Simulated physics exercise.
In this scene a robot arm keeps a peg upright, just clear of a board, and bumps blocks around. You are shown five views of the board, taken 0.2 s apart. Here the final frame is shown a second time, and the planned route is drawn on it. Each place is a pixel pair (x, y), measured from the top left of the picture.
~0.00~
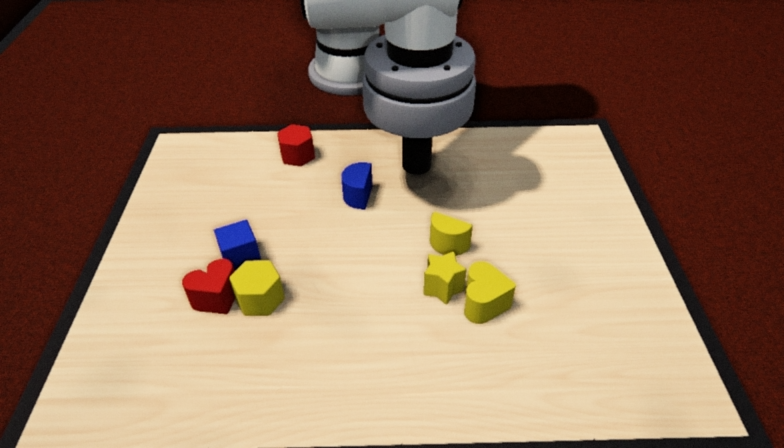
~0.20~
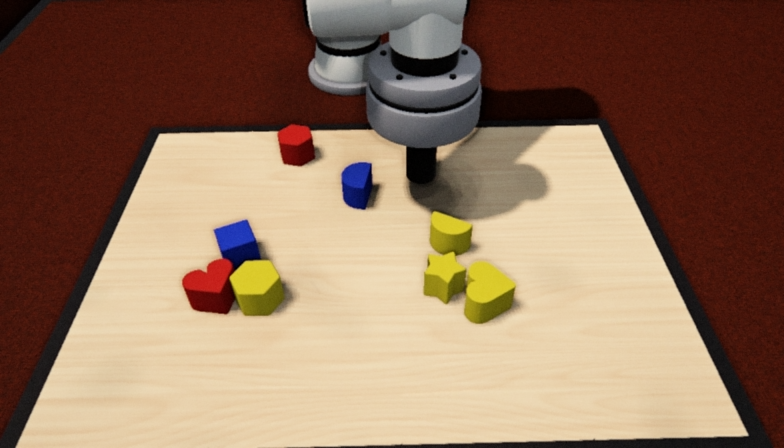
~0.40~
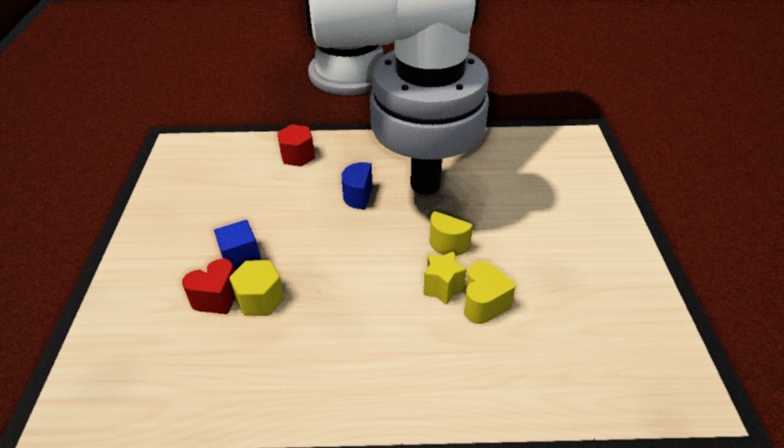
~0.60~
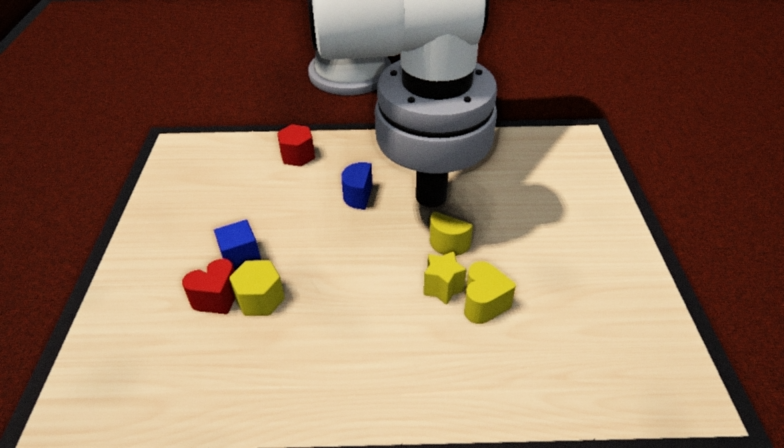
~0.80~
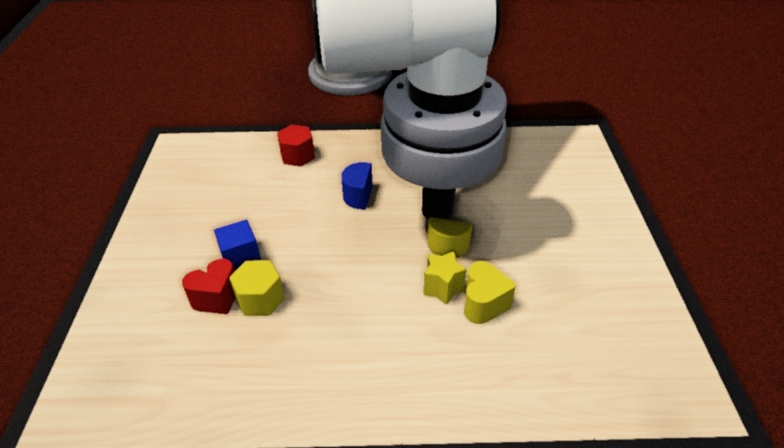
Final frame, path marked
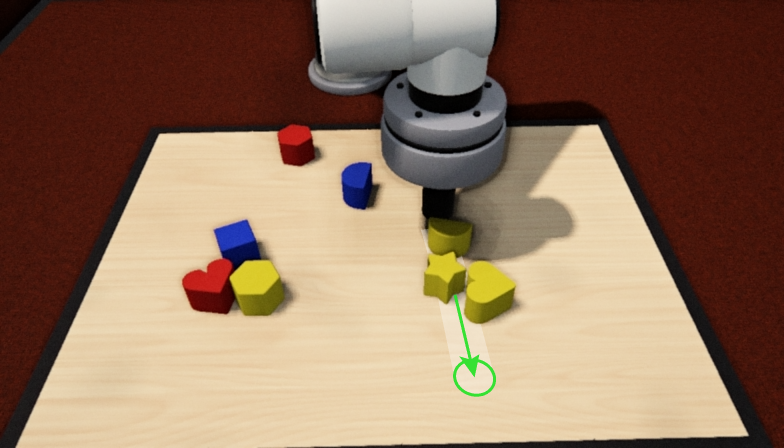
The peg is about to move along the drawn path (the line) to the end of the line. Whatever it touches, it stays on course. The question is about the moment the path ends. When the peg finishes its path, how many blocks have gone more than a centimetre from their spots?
My best guess is that three blocks or more move over 1 cm.
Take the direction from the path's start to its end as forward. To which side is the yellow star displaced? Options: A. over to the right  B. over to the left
Option A.
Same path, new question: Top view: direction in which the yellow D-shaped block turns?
The answer is counter-clockwise.
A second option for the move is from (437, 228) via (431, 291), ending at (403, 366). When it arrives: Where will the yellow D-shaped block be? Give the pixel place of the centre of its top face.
Final place: (466, 258).
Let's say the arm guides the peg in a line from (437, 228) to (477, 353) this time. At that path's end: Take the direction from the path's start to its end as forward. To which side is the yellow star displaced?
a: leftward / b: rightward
b
Drawn move, in a line from (437, 228) to (475, 377).
What follows on the original path. One third of the way, peg (451, 254); yellow star (446, 285), turned 40° clockwise; yellow D-shaped block (472, 264), turned 55° anticlockwise; yellow heart block (497, 292).
Two thirds of the way, peg (463, 304); yellow star (438, 318); yellow D-shaped block (491, 280), turned 105° anticlockwise; yellow heart block (516, 304), turned 35° clockwise.
At the end, peg (477, 361); yellow star (434, 332), turned 175° clockwise; yellow D-shaped block (491, 280), turned 105° anticlockwise; yellow heart block (516, 304), turned 35° clockwise.
